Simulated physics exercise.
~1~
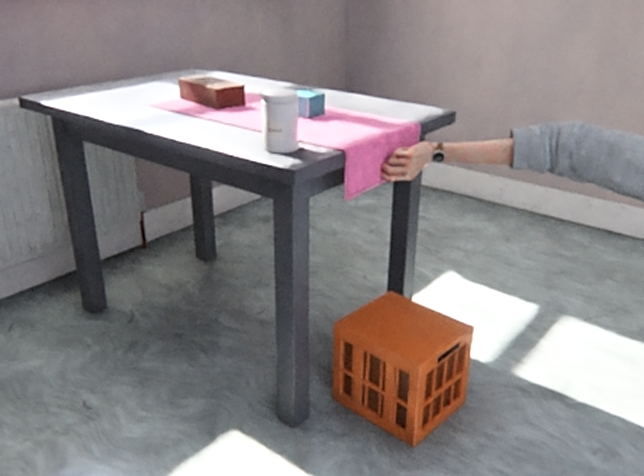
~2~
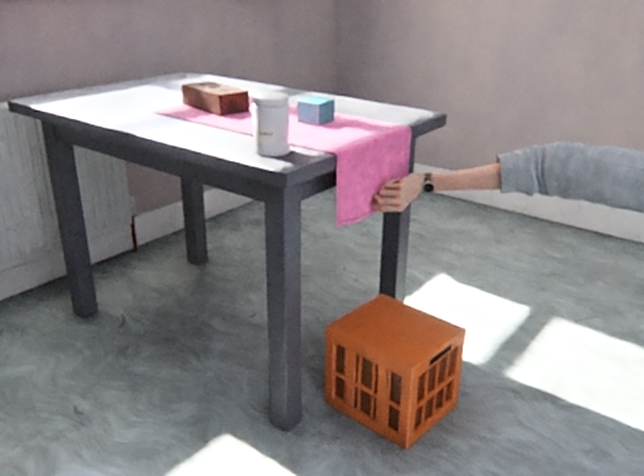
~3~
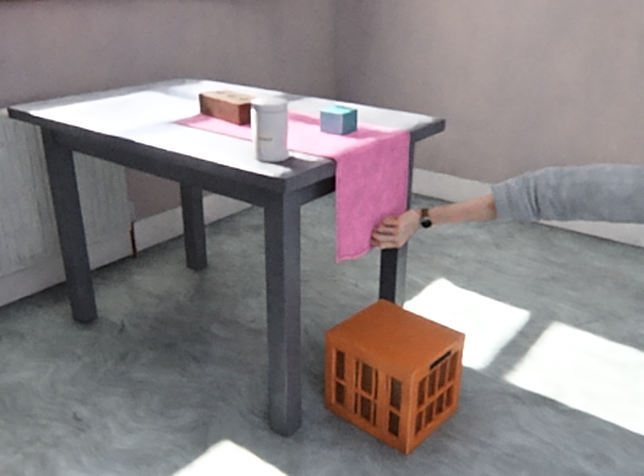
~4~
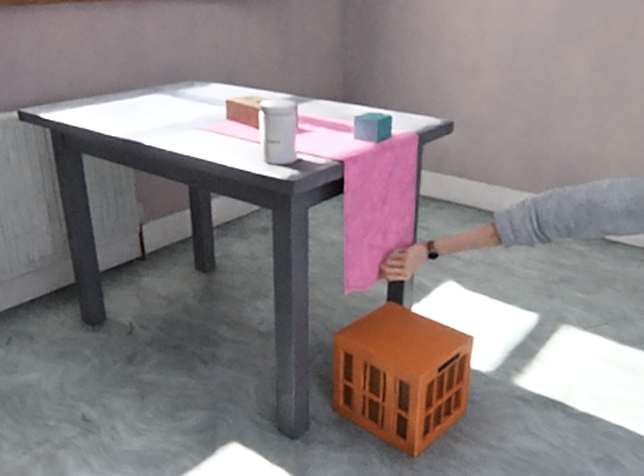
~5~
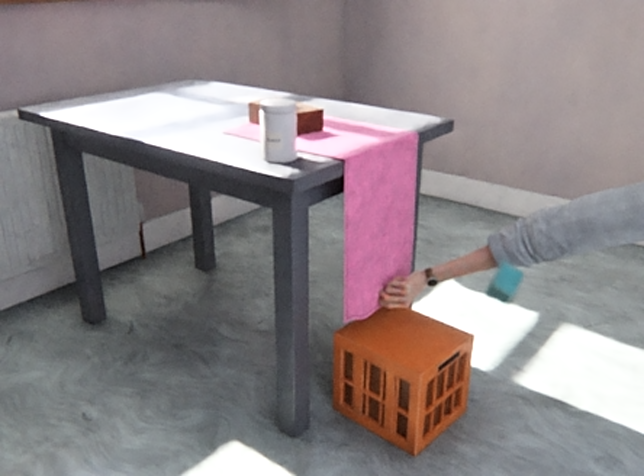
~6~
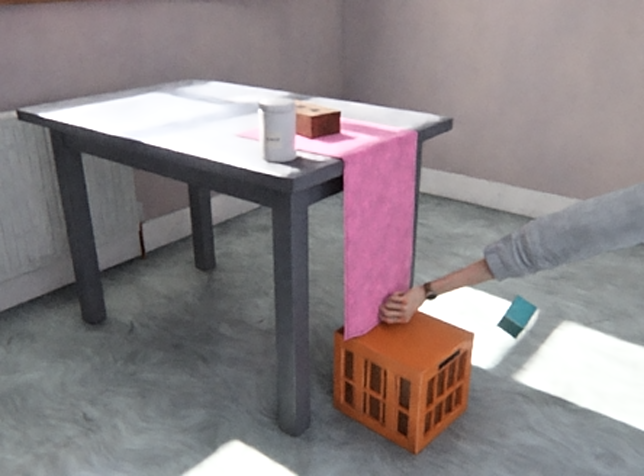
At a dark-edged table in a sunlit room, a hand drew a pink cloth down over the end, carrying a brick and a turquoise block along until the block tumbled off toward the floor and the hem reached the orange crate, while the white jar stayed put.
